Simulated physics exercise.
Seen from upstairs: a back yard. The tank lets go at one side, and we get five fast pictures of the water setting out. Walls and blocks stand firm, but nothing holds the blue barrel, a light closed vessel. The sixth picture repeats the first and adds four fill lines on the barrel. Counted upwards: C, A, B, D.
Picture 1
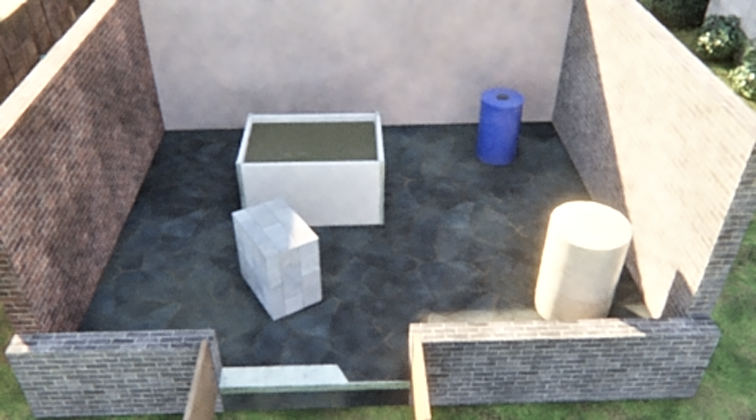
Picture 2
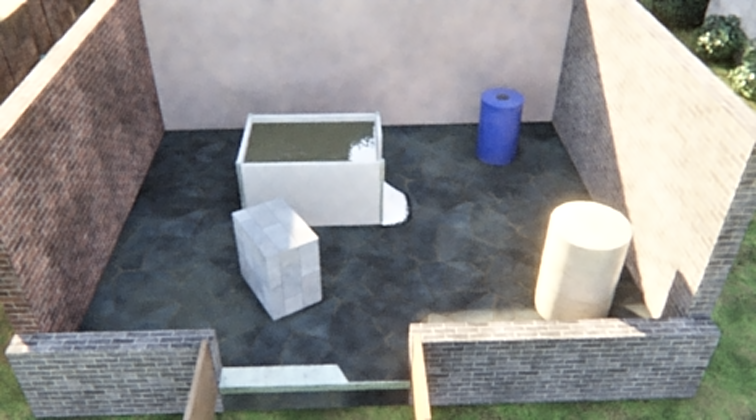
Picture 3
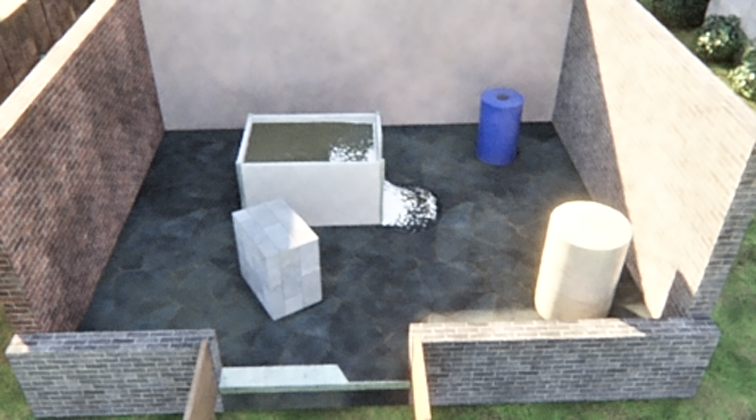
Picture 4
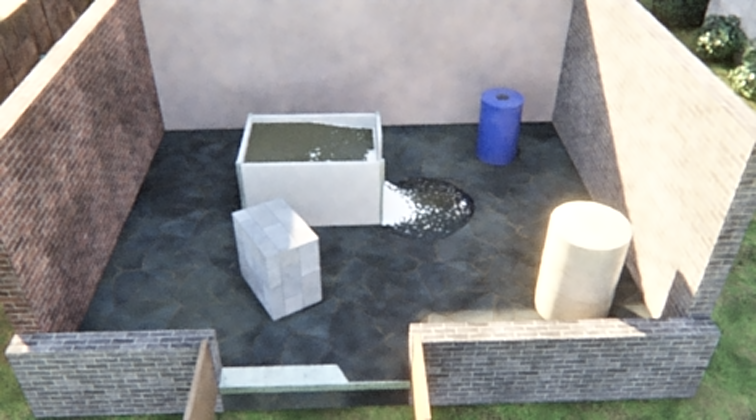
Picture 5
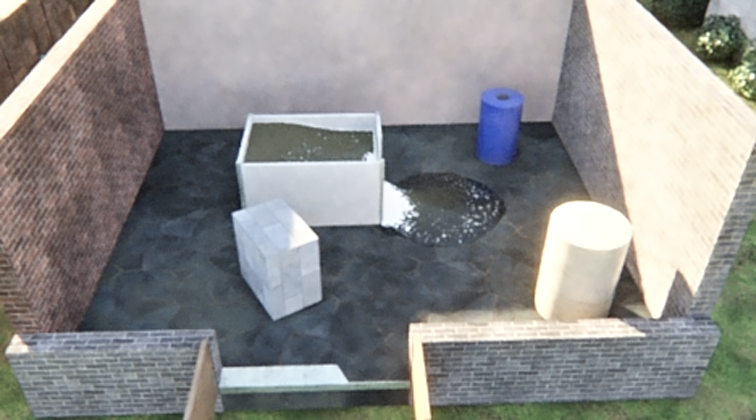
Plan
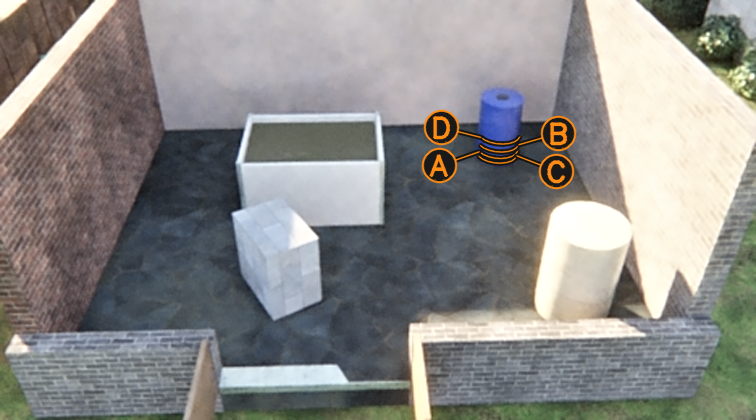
Water gushing from the right side of a full white tank in a walled yard, spreading rightward across dark paving in a widening puddle.
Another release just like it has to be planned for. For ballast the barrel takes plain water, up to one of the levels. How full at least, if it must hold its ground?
Choose A.
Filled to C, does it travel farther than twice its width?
Yes.
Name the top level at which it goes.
C it is.
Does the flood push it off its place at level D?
No, that is safe.
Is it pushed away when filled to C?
Yes, it does.
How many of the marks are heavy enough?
Three of the four.
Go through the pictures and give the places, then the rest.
The first picture shows lid of the blue barrel at (503, 98); tank full, its middle at (313, 143); open gate at (313, 330).
In the second picture, 1 % of the ground wet, in view closest to the barrel at (402, 196).
In the third picture, 3 % of the ground wet, in view closest to the barrel at (425, 191).
In the fourth picture, 5 % of the ground wet, in view closest to the barrel at (442, 183).
The fifth picture shows lid of the blue barrel at (503, 98); 7 % of the ground wet, in view closest to the barrel at (459, 178).
On the marked copy, A at (501, 158); B at (501, 152); C at (500, 163); D at (503, 144); from the bottom up C, A, B, D.
With A, it does not move.
With B, it does not move.
With C, it is pushed about 3 times its own width away.
With D, it does not move.
